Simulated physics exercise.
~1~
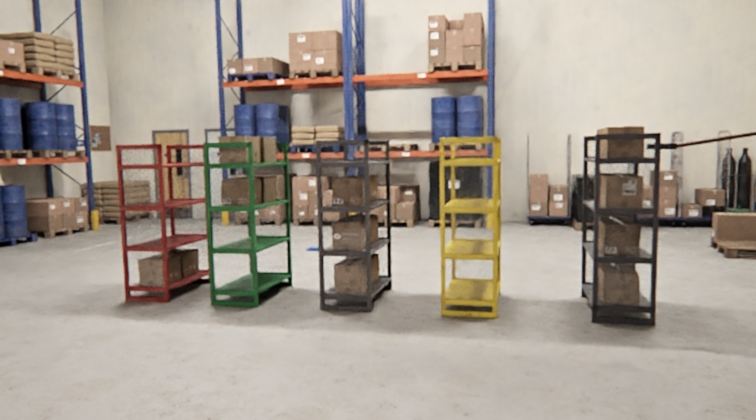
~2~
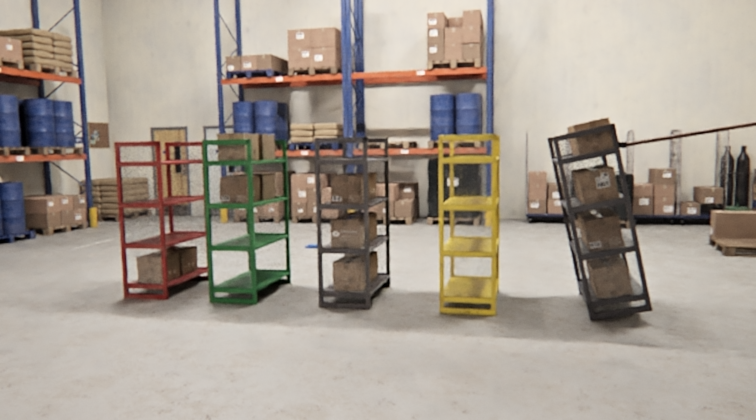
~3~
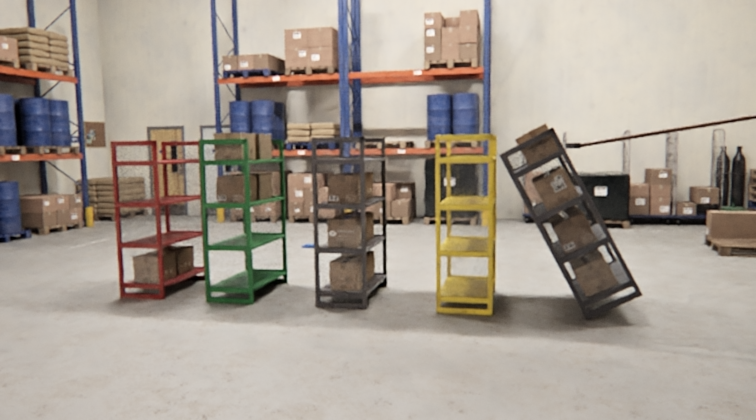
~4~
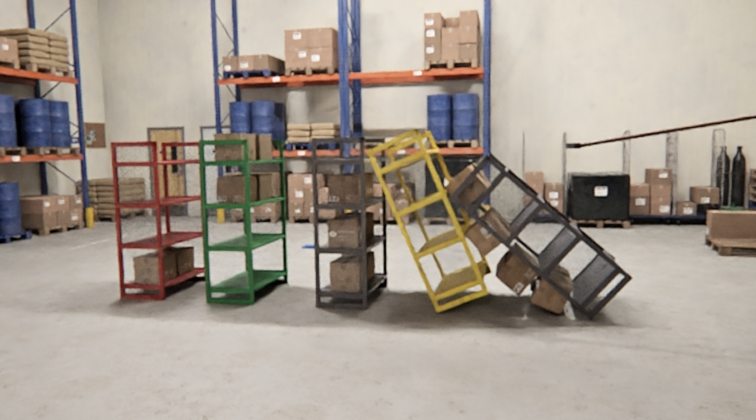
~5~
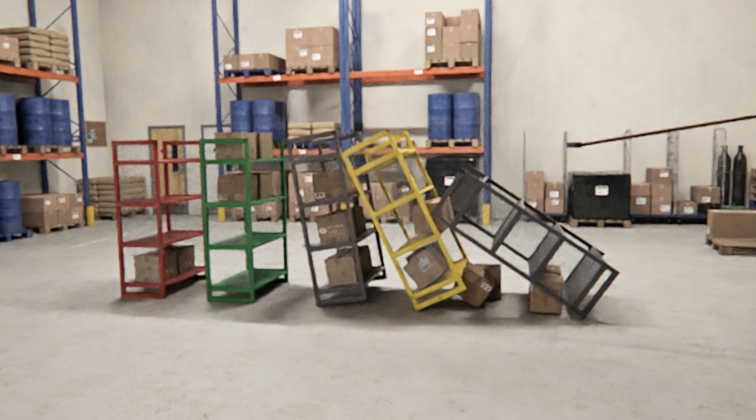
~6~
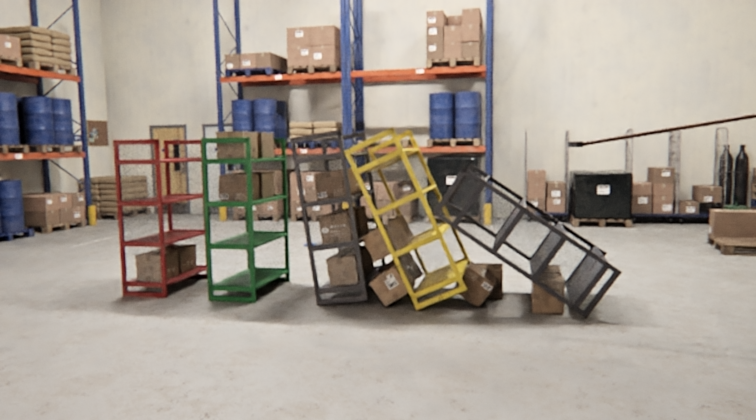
A dark shelving unit at the right of a row of five tipped left into the yellow one, spilling cartons, and the yellow unit toppled against the grey unit and stayed propped there, while the green and red units never moved.
